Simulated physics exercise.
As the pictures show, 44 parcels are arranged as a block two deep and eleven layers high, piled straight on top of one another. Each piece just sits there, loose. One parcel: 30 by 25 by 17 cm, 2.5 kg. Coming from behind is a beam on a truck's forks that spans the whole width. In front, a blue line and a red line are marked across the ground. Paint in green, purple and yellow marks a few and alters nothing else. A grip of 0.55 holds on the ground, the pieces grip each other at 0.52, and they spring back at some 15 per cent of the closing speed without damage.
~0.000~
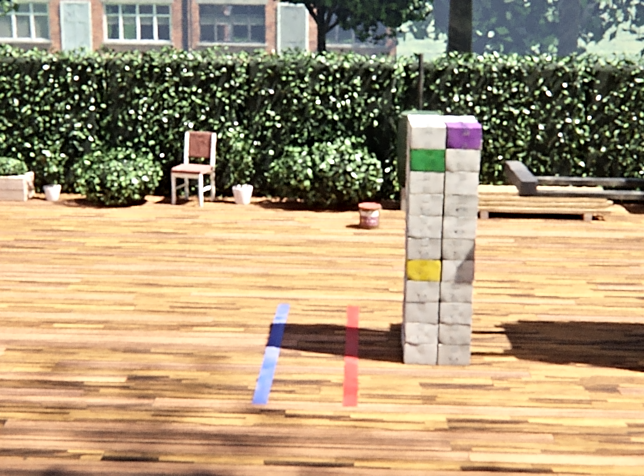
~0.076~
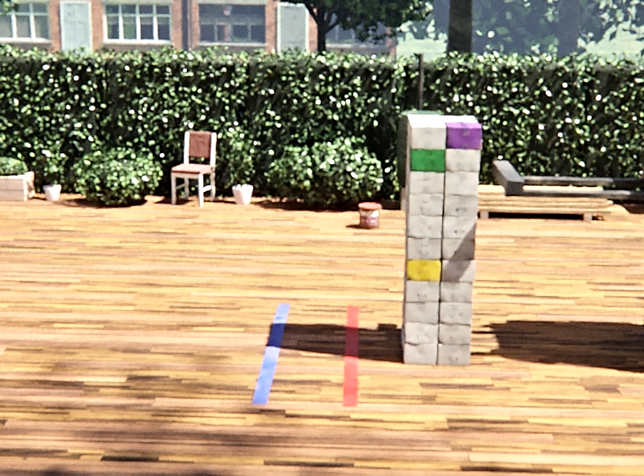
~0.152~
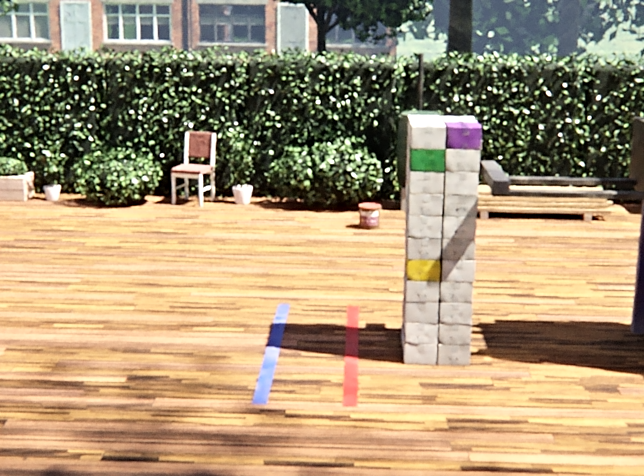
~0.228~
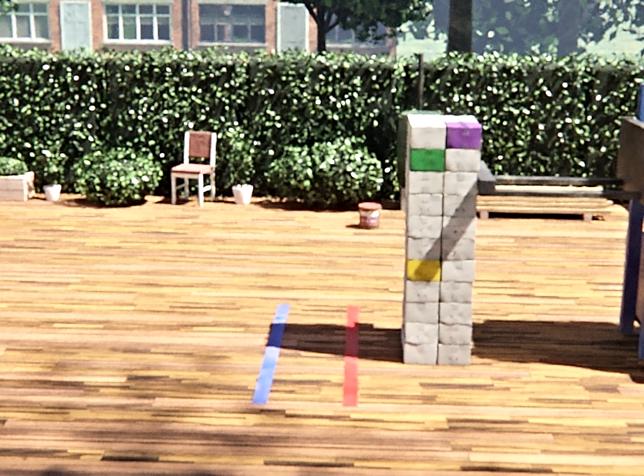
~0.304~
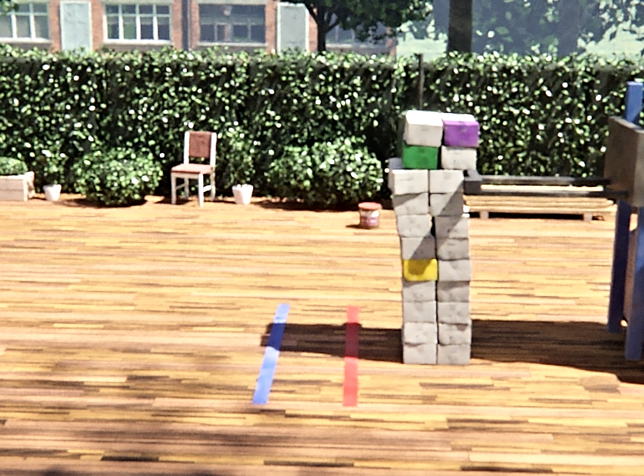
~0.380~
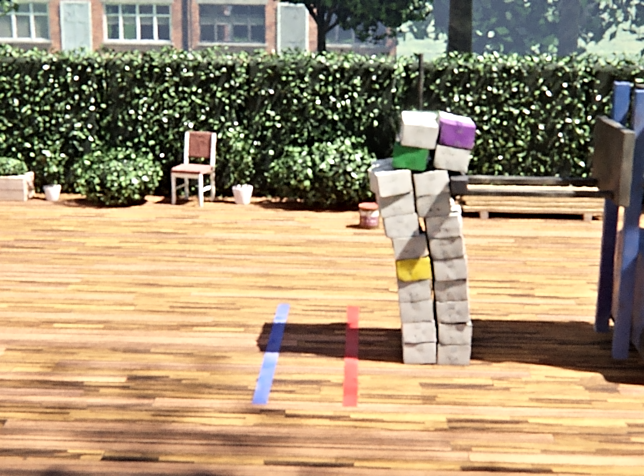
A beam on a truck's forks moves left and pushes the upper blocks of a stack leftward.
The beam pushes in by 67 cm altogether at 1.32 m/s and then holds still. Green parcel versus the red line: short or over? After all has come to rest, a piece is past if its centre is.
Over.
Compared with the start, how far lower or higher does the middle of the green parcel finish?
150 centimetres lower, roughly.
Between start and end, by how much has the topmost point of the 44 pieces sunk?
Roughly 20 centimetres.
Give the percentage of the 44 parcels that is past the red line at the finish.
Near 50 per cent.
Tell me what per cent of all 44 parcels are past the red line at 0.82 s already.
At that moment 35 per cent.
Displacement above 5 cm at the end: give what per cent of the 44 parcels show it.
80 percent of them have shifted.
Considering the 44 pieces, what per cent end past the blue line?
I'd put it at around 30 per cent of them.
After 0.56 s, 2 of the 44 parcels past the red line; green parcel leaning 26°; yellow parcel leaning 21°.
After 0.82 s, 16 of the 44 parcels past the red line; green parcel leaning 32°, 31 cm lower; purple parcel leaning 63°, 23 cm lower.
After 1.26 s, 23 of the 44 parcels past the red line; green parcel leaning 59°, 1.22 m lower; purple parcel on its side.
At rest (2.5 s), 23 of the 44 parcels past the red line; green parcel 1.51 m lower; purple parcel on its side; yellow parcel on its side. As the last picture would show them, middles, green parcel near (39, 312), purple parcel near (449, 170).
